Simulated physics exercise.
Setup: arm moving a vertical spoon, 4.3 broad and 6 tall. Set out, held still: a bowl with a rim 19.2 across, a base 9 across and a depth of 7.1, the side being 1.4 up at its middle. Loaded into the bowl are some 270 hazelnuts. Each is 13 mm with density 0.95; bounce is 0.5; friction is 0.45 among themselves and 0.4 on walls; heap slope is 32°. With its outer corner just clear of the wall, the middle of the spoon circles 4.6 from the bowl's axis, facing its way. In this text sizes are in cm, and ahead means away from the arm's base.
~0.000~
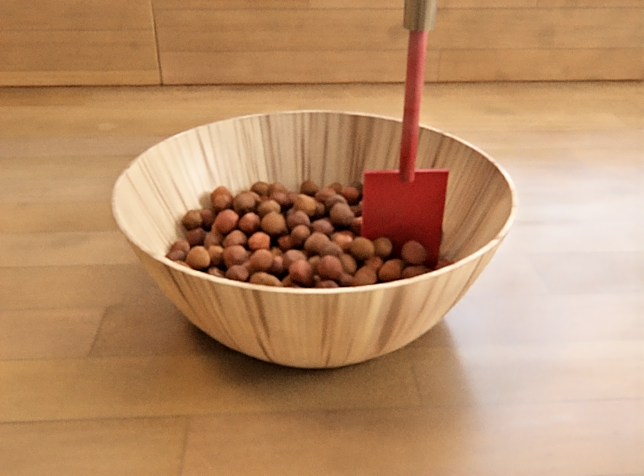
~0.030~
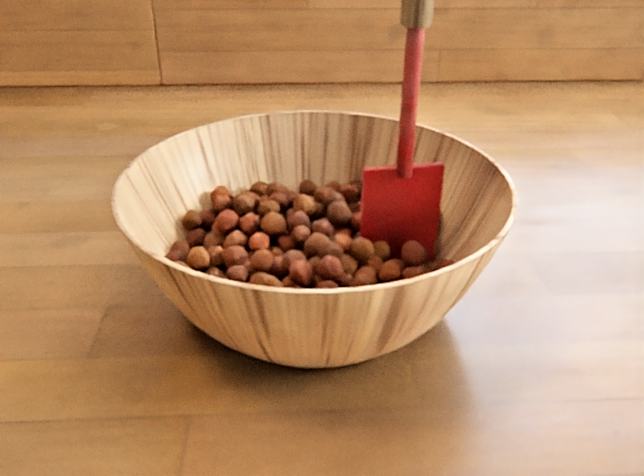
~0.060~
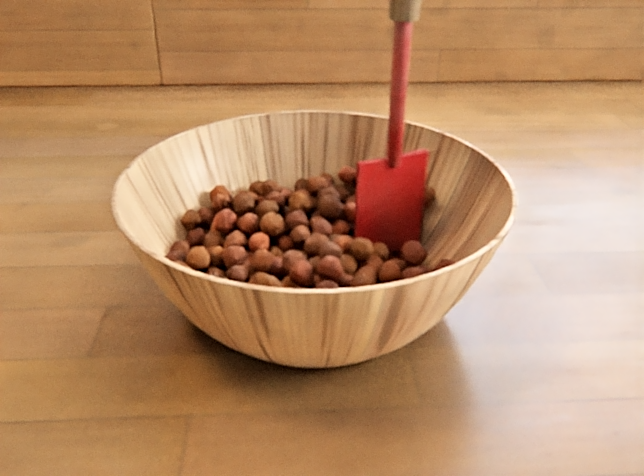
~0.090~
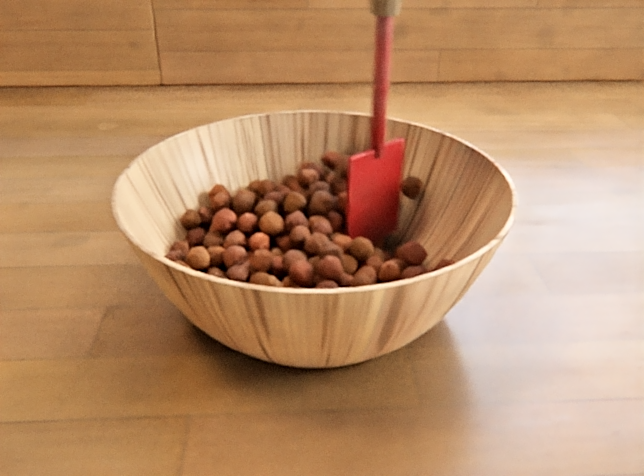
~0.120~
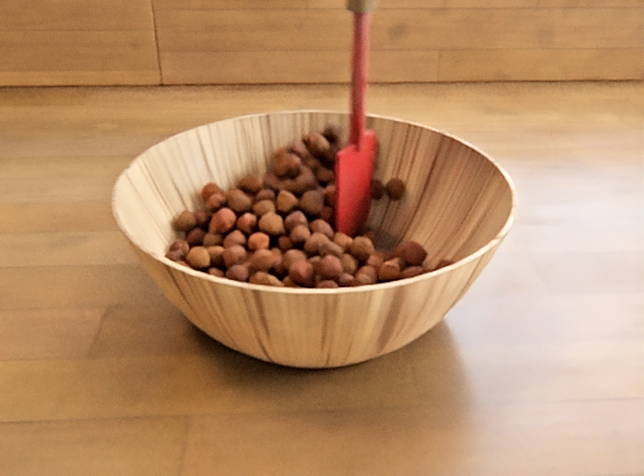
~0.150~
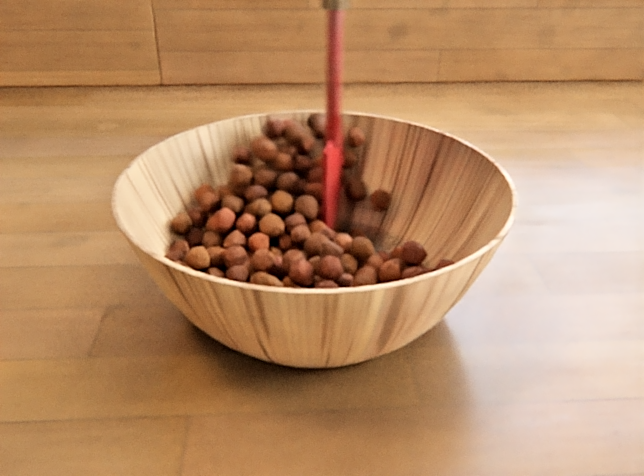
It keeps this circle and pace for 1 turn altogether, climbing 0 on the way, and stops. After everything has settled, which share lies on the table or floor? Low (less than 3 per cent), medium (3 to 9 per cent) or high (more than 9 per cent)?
The share is medium, between 3 and 9 per cent.
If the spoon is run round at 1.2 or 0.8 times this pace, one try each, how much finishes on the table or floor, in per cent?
About 10 and 0 per cent.
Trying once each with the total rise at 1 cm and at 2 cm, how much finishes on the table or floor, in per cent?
Near 5 in a hundred, then near 10 in a hundred.
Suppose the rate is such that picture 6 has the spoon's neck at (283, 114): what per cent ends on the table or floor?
Around 20 in a hundred.
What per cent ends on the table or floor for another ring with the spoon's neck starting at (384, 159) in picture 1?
Some 0 per cent.
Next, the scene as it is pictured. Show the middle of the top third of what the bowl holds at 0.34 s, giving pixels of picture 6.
Roughly at (209, 248).
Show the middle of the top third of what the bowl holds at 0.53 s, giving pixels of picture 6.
Near (414, 251).
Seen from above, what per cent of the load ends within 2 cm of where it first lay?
That comes to some 10 per cent.
By 0.34 s, 184° round, highest piece 9 above the table; 267 in the bowl, 1 on the table or floor, 3 in flight or on the tool.
By 0.53 s, 294° round, highest piece 9 above the table; 261 in the bowl, 8 on the table or floor, 2 in flight or on the tool.
By 0.82 s, 0° round, highest piece 7 above the table; 257 in the bowl, 14 on the table or floor.
By 1.52 s, 0° round, highest piece 7 above the table; 257 in the bowl, 14 on the table or floor.
Final count, 257 in the bowl, 14 on the table or floor. That is 5 % on the table or floor.
